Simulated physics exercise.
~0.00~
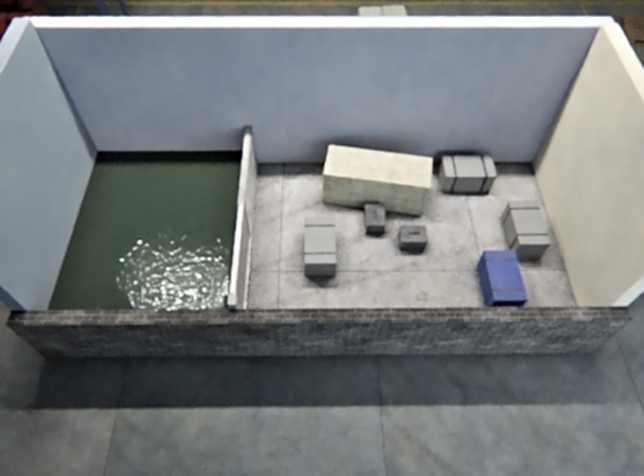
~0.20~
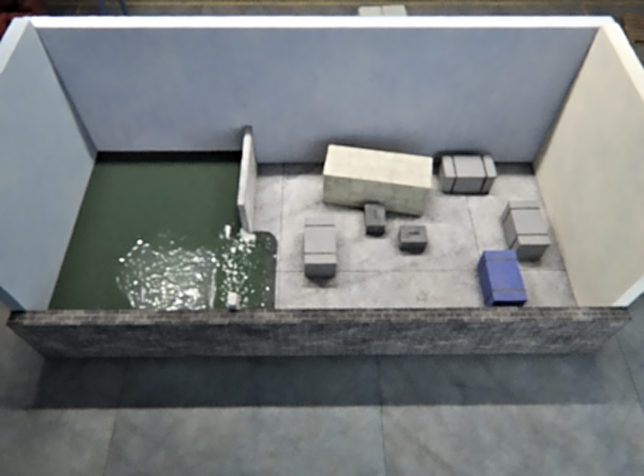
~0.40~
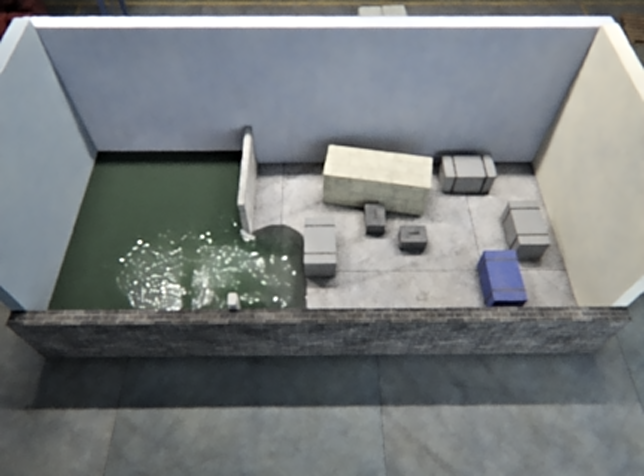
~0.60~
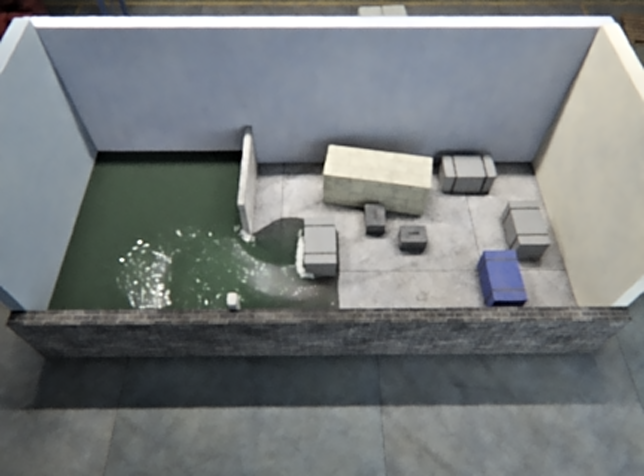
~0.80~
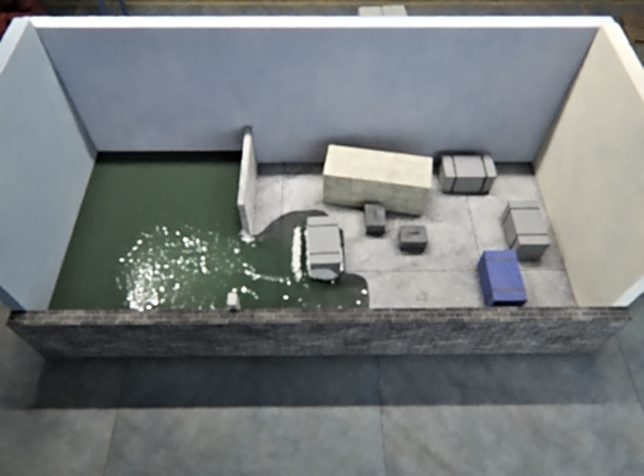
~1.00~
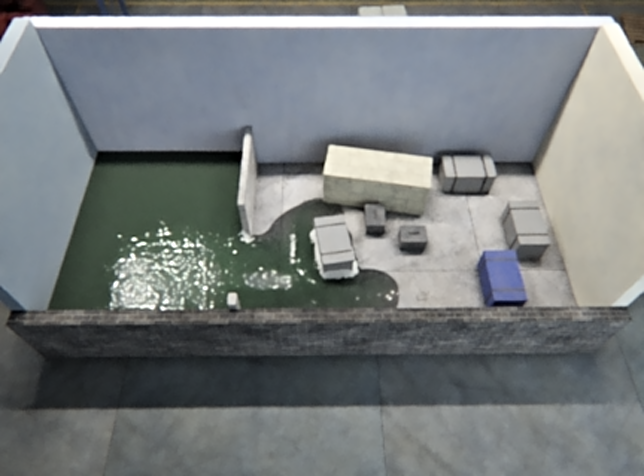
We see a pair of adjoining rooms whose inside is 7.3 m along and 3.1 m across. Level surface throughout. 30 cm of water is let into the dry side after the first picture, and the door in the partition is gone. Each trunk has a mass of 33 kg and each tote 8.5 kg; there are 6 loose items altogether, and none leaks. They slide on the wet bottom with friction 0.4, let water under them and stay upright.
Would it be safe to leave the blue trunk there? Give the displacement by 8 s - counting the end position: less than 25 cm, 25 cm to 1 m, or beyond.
It is displaced far.
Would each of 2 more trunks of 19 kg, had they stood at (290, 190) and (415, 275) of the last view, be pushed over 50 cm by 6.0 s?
Going in order, that's not that far and then too far.
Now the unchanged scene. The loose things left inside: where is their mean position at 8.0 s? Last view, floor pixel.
It sits at about (478, 197).
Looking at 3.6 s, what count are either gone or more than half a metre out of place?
My count gives 4.
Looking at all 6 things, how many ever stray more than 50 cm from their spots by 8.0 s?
5.
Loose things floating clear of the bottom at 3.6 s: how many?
0.
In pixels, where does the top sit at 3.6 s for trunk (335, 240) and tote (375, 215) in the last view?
Around (440, 231) and (445, 217).
After 1.6 s the blue trunk is near (505, 274), 0.0 m from its start, aground; 0 afloat.
After 3.6 s the blue trunk is near (556, 267), 0.7 m from its start, aground; 0 afloat.
After 5.6 s the blue trunk is near (547, 198), 1.5 m from its start, afloat; 5 afloat.
After 8.0 s the blue trunk is near (549, 205), 1.4 m from its start, afloat; 6 afloat.
